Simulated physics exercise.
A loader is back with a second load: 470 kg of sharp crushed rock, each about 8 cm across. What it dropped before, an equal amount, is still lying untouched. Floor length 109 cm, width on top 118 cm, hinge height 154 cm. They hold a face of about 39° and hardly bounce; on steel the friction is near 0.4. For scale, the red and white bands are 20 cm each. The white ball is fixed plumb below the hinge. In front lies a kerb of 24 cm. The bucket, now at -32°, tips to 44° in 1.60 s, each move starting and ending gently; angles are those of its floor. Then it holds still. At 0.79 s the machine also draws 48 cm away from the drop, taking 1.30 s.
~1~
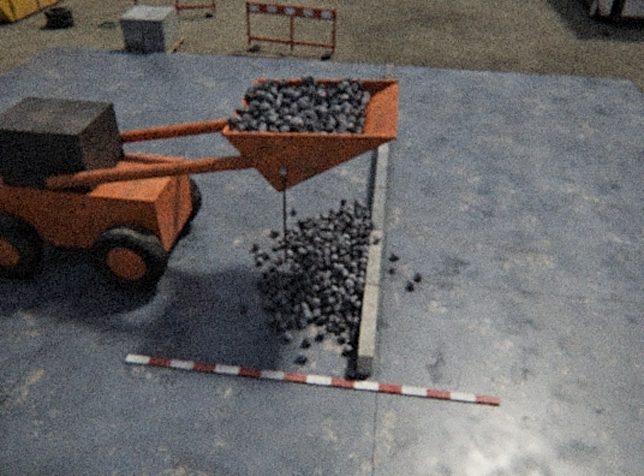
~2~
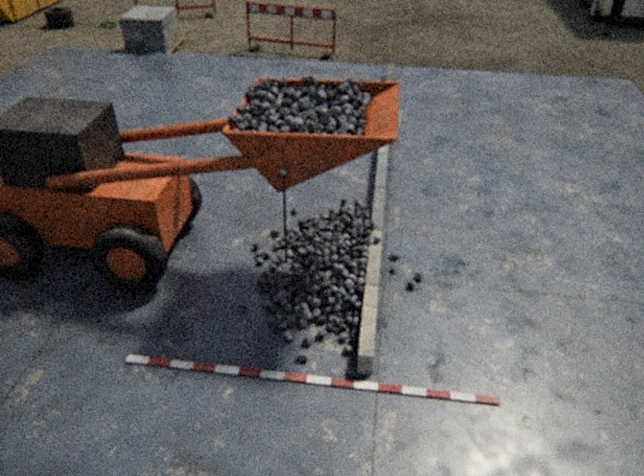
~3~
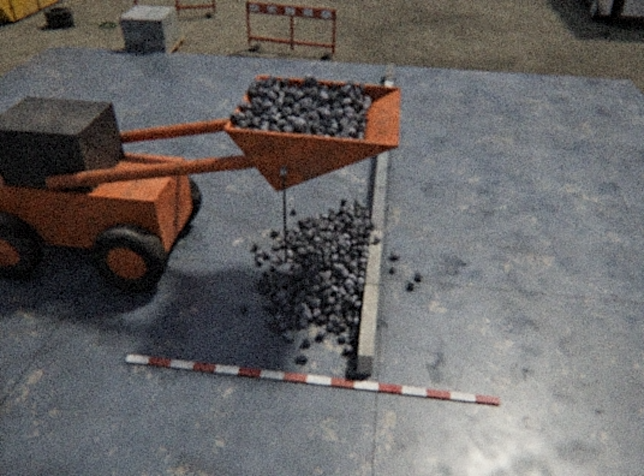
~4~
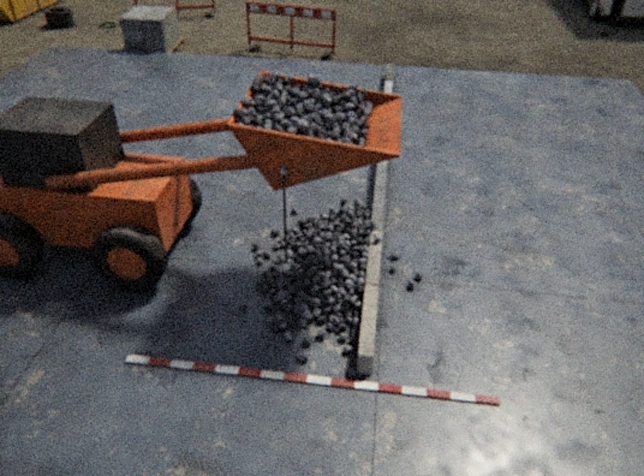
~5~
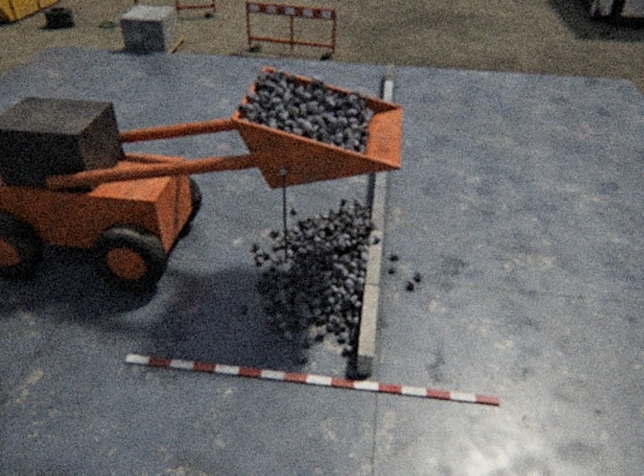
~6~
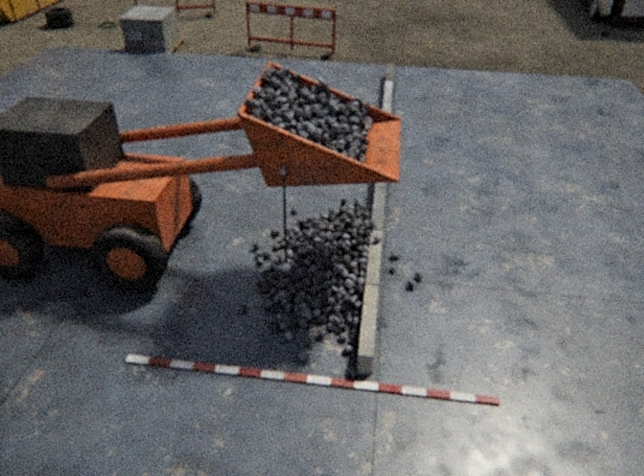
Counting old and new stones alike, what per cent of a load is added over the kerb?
About 18 per cent.
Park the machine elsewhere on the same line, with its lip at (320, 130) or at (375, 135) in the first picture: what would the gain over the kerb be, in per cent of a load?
Near 0 per cent from the first place, 5 from the second.
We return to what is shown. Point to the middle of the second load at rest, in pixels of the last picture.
Their middle is at about (347, 253).
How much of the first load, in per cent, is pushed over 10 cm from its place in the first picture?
About 5 per cent.
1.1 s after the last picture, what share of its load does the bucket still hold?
Roughly 25 per cent is still inside.
Then, 0.6 s after the last picture the floor is at 32°; in per cent of one load, 98 in the bucket, 102 on this side of the kerb, 1 over the kerb; the foremost stones are at (390, 244).
Then, 1.1 s after the last picture the floor is at 44°; in per cent of one load, 27 in the bucket, 168 on this side of the kerb, 5 over the kerb; the foremost stones are at (409, 263).
Then, 1.9 s after the last picture the floor is at 44°; in per cent of one load, 0 in the bucket, 181 on this side of the kerb, 19 over the kerb; the foremost stones are at (461, 279).
Then, 4.7 s after the last picture the floor is at 44°; in per cent of one load, 0 in the bucket, 181 on this side of the kerb, 19 over the kerb; the foremost stones are at (461, 279). Net gain over the kerb, 18.
